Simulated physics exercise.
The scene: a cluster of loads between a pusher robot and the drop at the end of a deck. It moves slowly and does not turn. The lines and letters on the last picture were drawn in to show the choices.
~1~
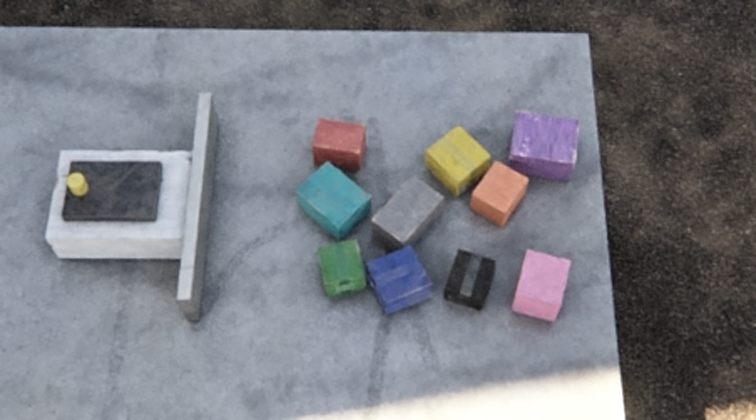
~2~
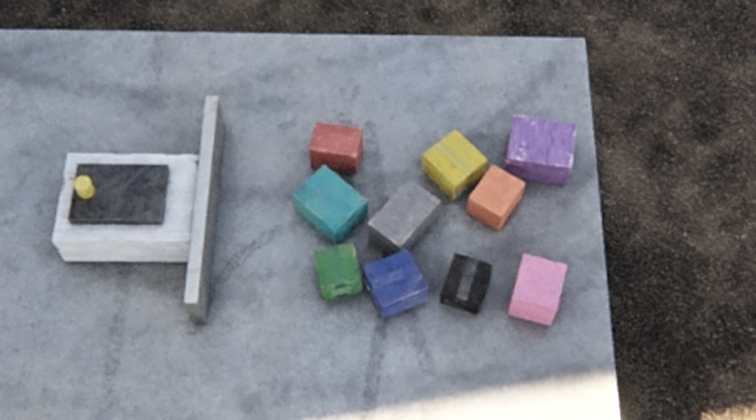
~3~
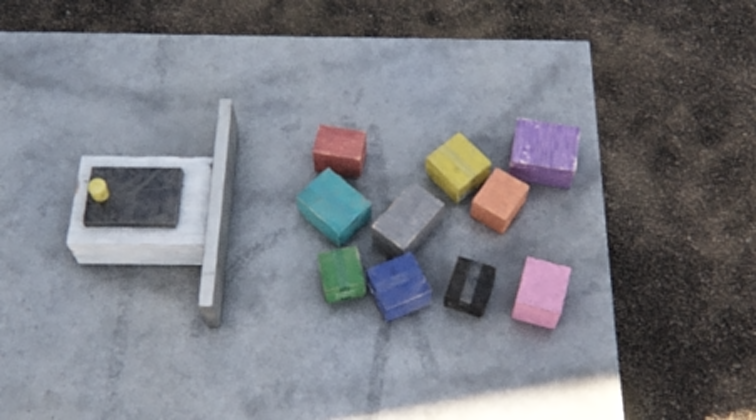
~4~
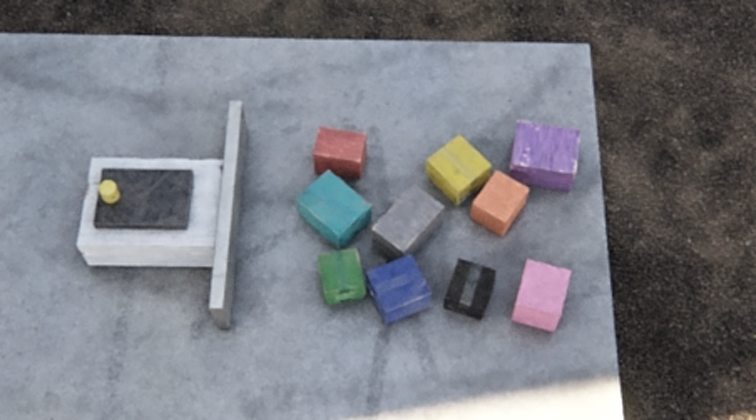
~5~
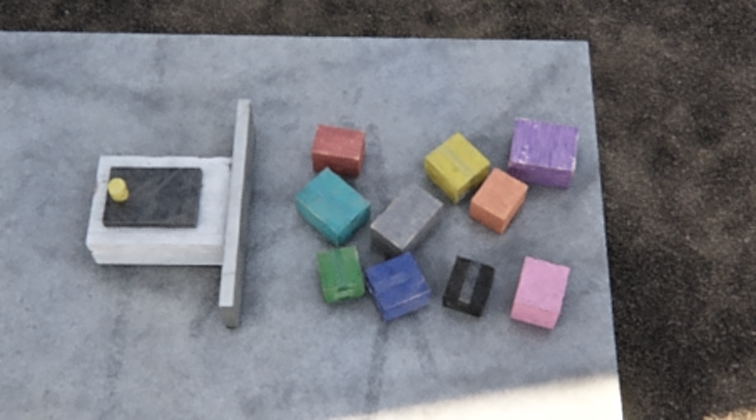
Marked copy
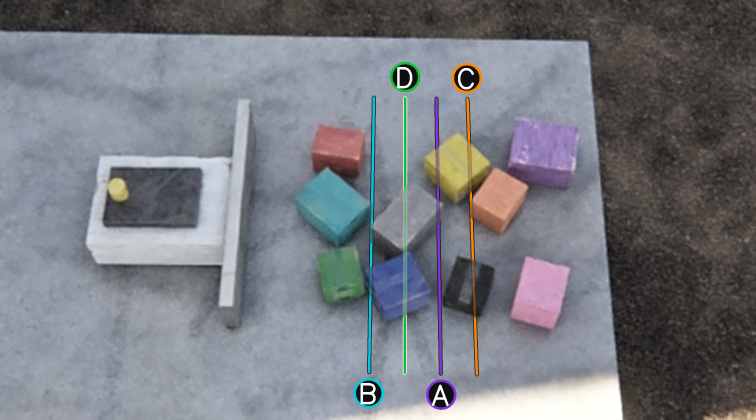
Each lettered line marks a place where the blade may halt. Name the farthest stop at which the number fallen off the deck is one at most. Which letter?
Up to line C.
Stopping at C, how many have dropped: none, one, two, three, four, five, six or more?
By then, one.
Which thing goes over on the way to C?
The pink crate goes over.
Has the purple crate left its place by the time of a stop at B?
No.
On the marked copy, A at (438, 226); B at (372, 225); C at (472, 227); D at (405, 226).
Taking C. A third of the way, robot (245, 198); red crate (355, 150); green parcel (346, 275).
Two thirds of the way, robot (331, 200); pink crate (567, 295); purple crate (551, 151).
When it is over, robot (394, 201); pink crate over the edge; purple crate (591, 145); one fallen.
As for the rest, A is within the limit but short; B is within the limit but short; D is within the limit but short.
